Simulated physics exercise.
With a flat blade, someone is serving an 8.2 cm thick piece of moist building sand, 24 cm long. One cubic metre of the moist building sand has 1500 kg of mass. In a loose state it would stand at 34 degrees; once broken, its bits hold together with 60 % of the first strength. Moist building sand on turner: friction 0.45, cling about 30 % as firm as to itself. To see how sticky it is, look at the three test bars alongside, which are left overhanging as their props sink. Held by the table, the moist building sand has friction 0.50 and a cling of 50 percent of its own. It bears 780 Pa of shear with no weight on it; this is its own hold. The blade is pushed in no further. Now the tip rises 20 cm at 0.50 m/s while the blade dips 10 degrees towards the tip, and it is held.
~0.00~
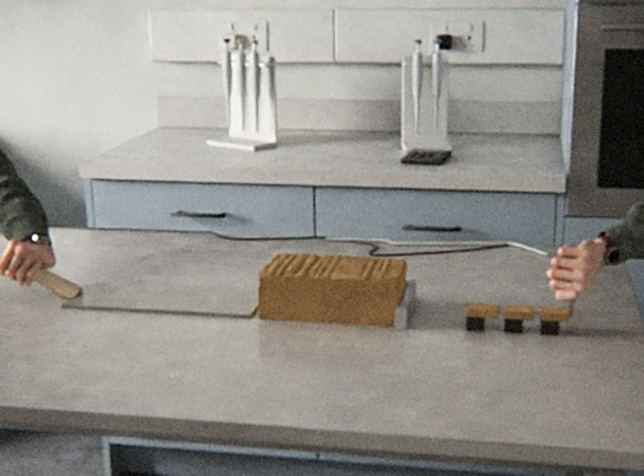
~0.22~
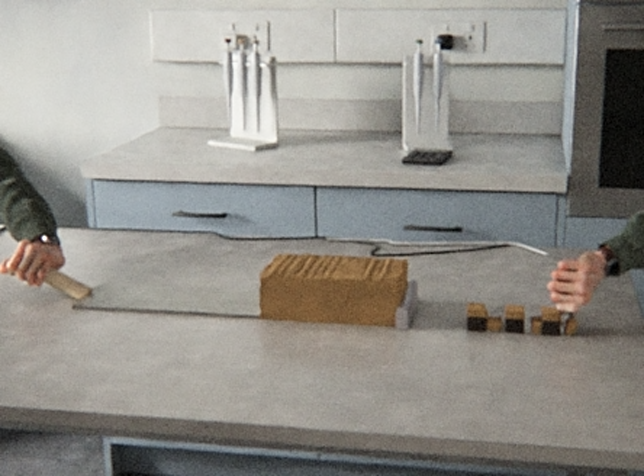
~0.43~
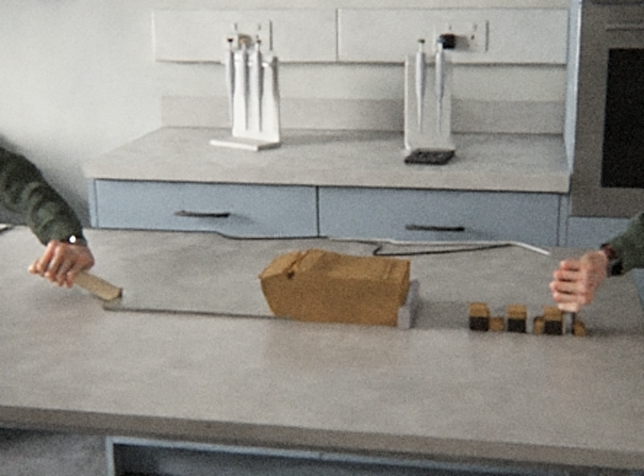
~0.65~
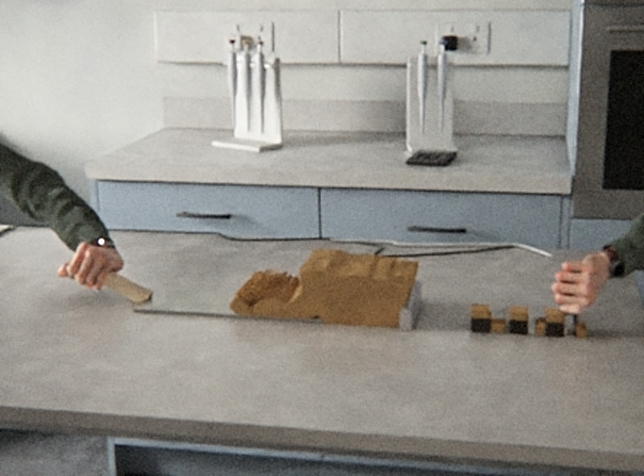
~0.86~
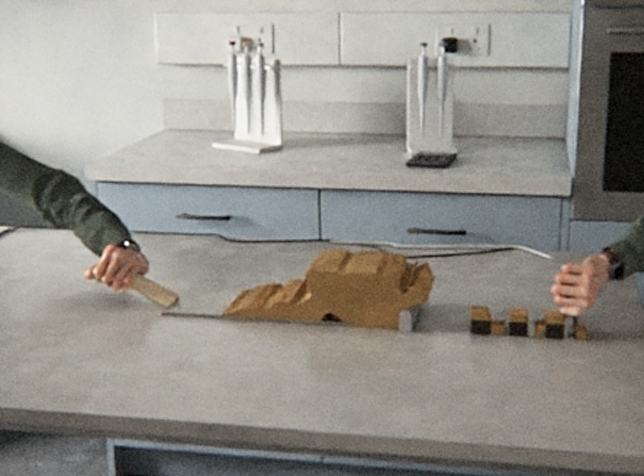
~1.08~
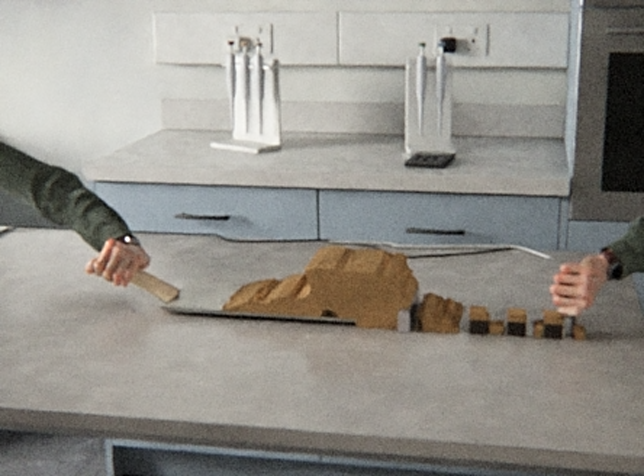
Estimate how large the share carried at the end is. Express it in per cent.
I would say roughly 48 per cent.
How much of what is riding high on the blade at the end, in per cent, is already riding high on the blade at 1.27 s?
About 60 out of 100.
After 1.27 s, the tip is 9.8 cm up.
After 1.49 s, the tip is 20 cm up and 48 % is riding high on the blade.
After 1.72 s, the tip is 20 cm up and 48 % is riding high on the blade.
After 1.94 s, the tip is 20 cm up and 48 % is riding high on the blade.
After 2.20 s, the tip is 20 cm up and 48 % is riding high on the blade.
